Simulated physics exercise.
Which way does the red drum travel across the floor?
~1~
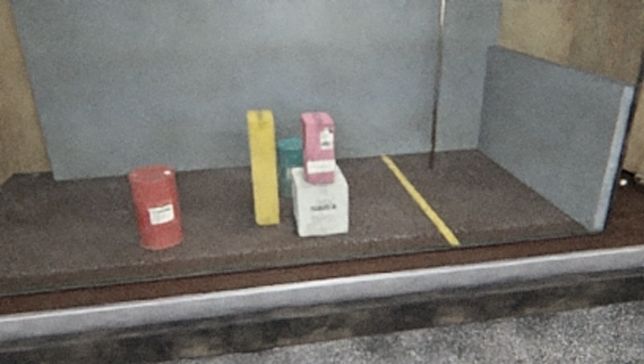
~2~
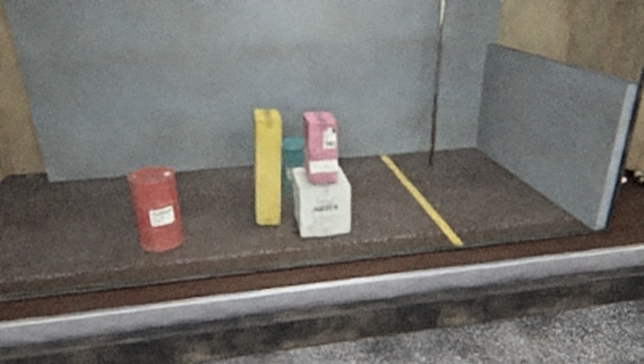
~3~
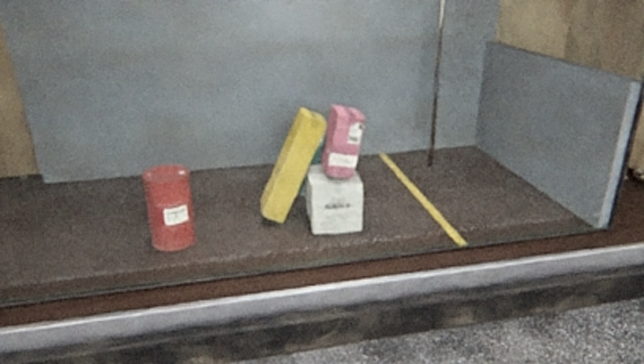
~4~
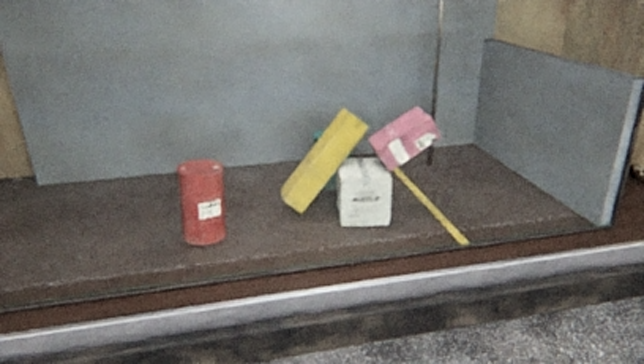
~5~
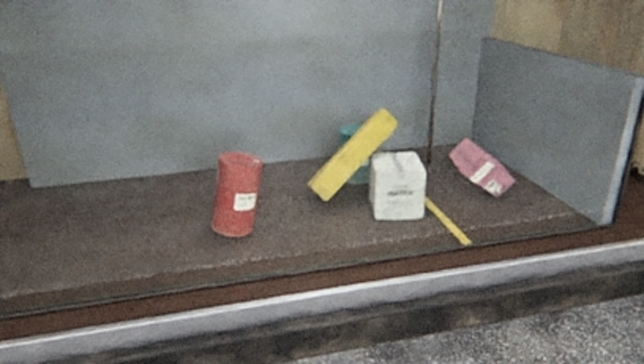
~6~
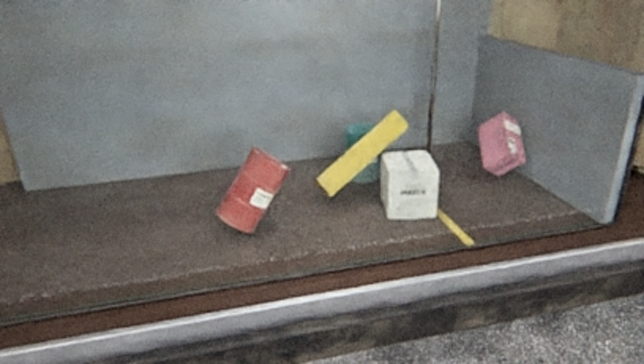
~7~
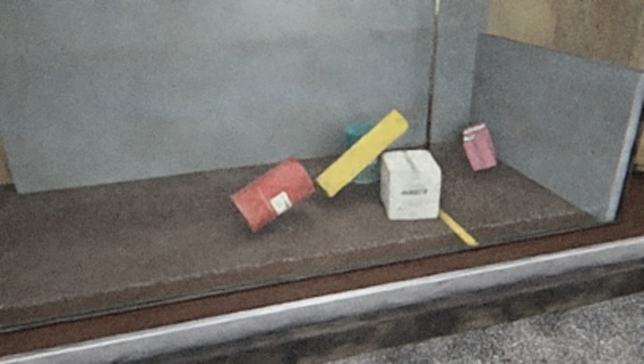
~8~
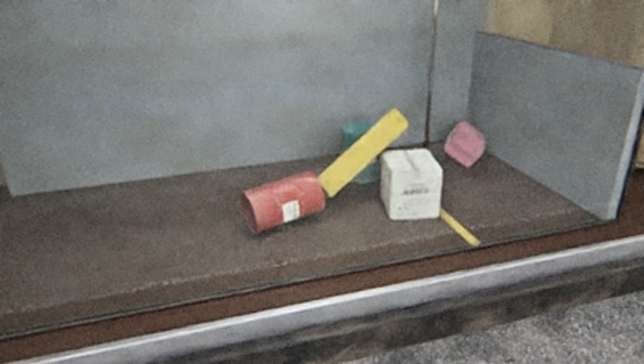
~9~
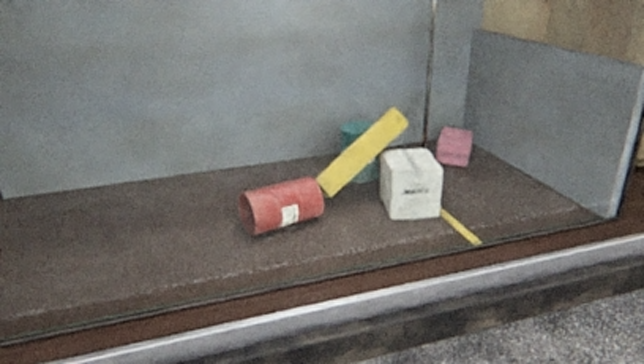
The red drum moves to the right, tipping onto its side along the way.
